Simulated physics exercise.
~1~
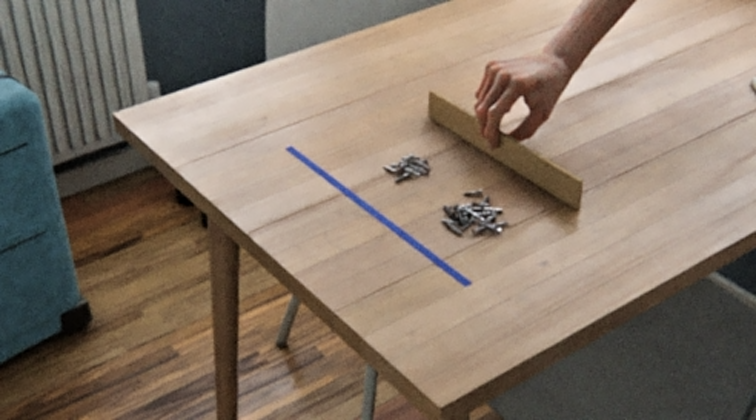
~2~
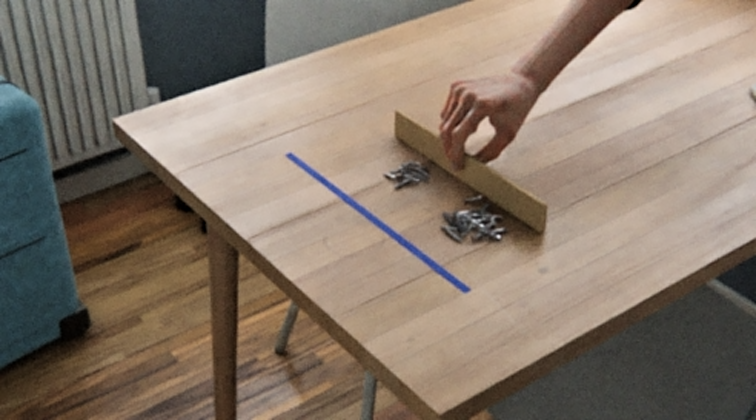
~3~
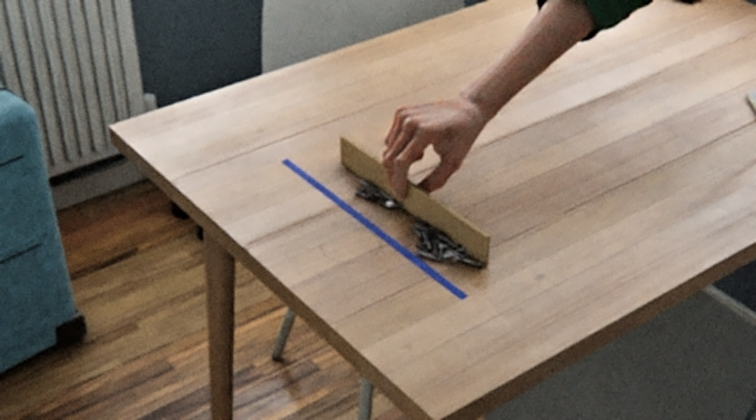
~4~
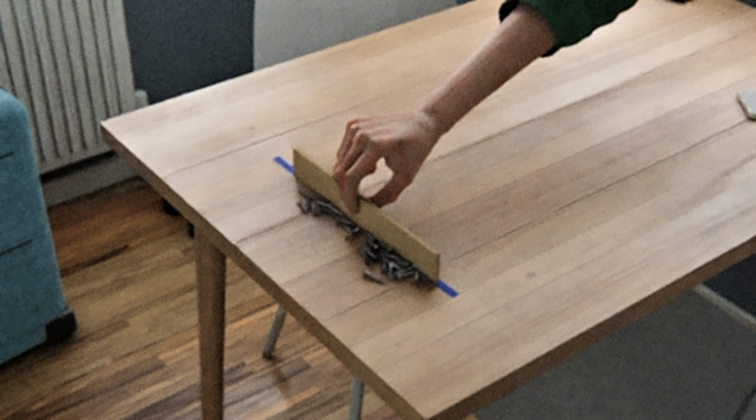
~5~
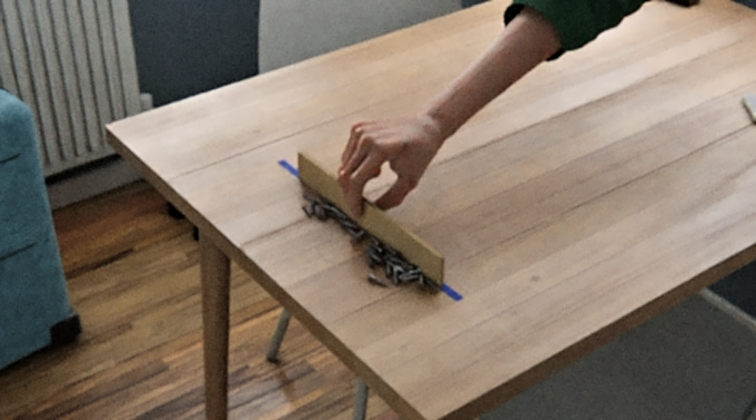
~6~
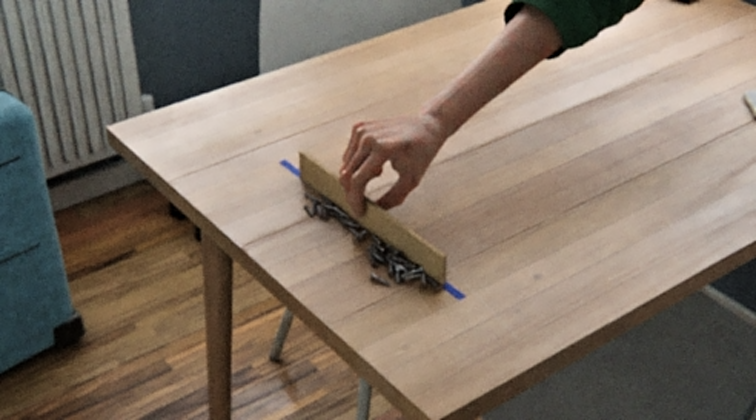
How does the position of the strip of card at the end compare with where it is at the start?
At the start the card stands to the right of both piles, well away from the blue tape. By the end it is farther left and closer to the viewer, standing upright along the line of tape.
